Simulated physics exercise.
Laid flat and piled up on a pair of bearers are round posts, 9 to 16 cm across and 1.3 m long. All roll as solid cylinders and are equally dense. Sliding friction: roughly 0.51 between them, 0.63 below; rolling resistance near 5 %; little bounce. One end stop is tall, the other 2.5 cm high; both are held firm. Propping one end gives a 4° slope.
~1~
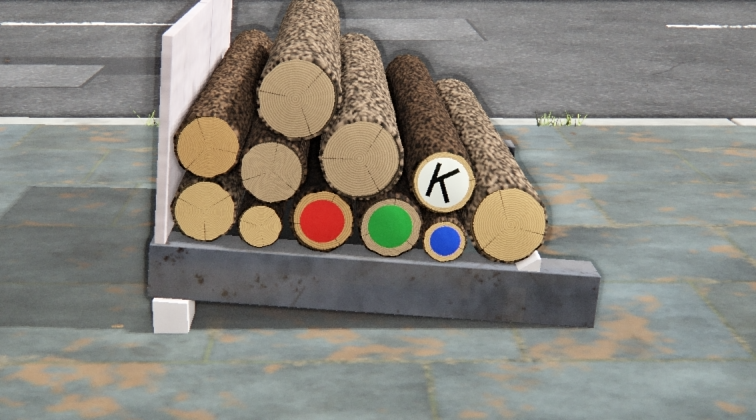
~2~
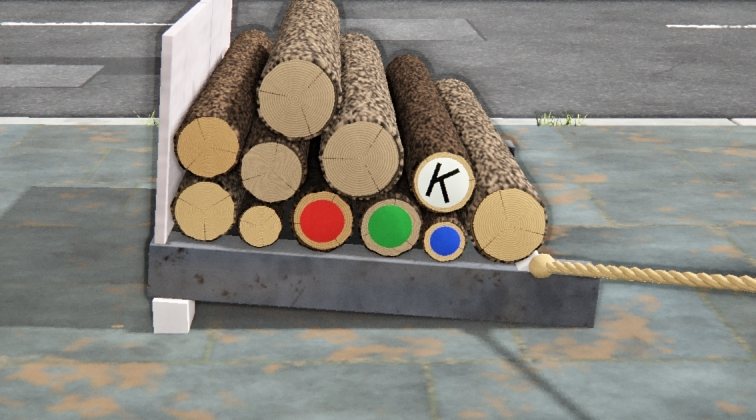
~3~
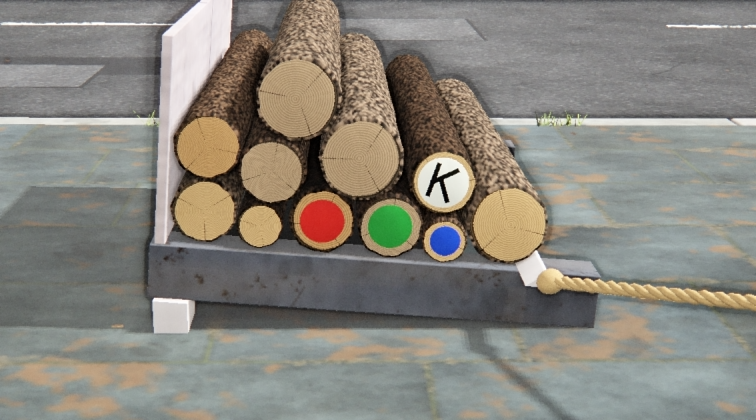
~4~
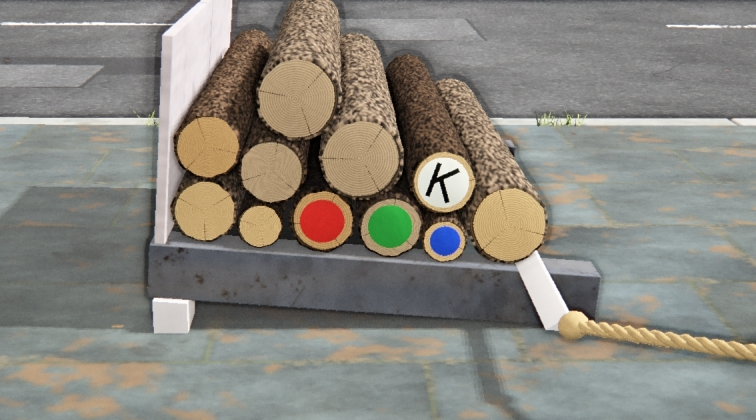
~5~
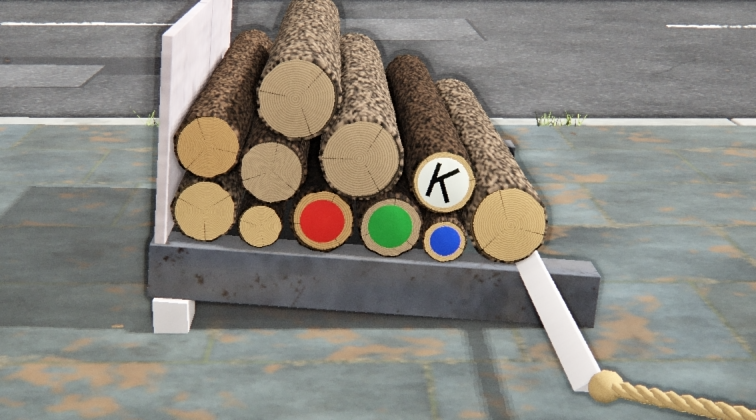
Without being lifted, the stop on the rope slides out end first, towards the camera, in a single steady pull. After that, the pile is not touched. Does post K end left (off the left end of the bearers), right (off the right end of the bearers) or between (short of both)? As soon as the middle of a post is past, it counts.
Post K ends right.
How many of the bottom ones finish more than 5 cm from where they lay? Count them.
I make it 6 in all.
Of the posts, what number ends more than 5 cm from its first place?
Exactly 11 in total.
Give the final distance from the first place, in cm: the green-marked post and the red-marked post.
Green-marked post: 50, red-marked post: 50.
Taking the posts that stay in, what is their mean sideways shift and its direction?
Mean shift: Approx. 45 cm, rightward.
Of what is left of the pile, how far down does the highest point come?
About 20 cm.
Another 0.81 s on from the last picture, 0 now displaced over 5 cm; not one off the ends of the bearers; K 2.3 cm right.
Another 1.45 s on from the last picture, 7 now displaced over 5 cm; not one off the ends of the bearers; K 15 cm right and 1.2 cm down.
Another 3.06 s on from the last picture, 11 now displaced over 5 cm; 6 off the right end of the bearers; K rolled far off to the right.
At rest 5.1 s after the last picture, 11 moved over 5 cm; 6 off the right end of the bearers; K rolled far off to the right; top of the pile 33 cm high, from 53 cm.
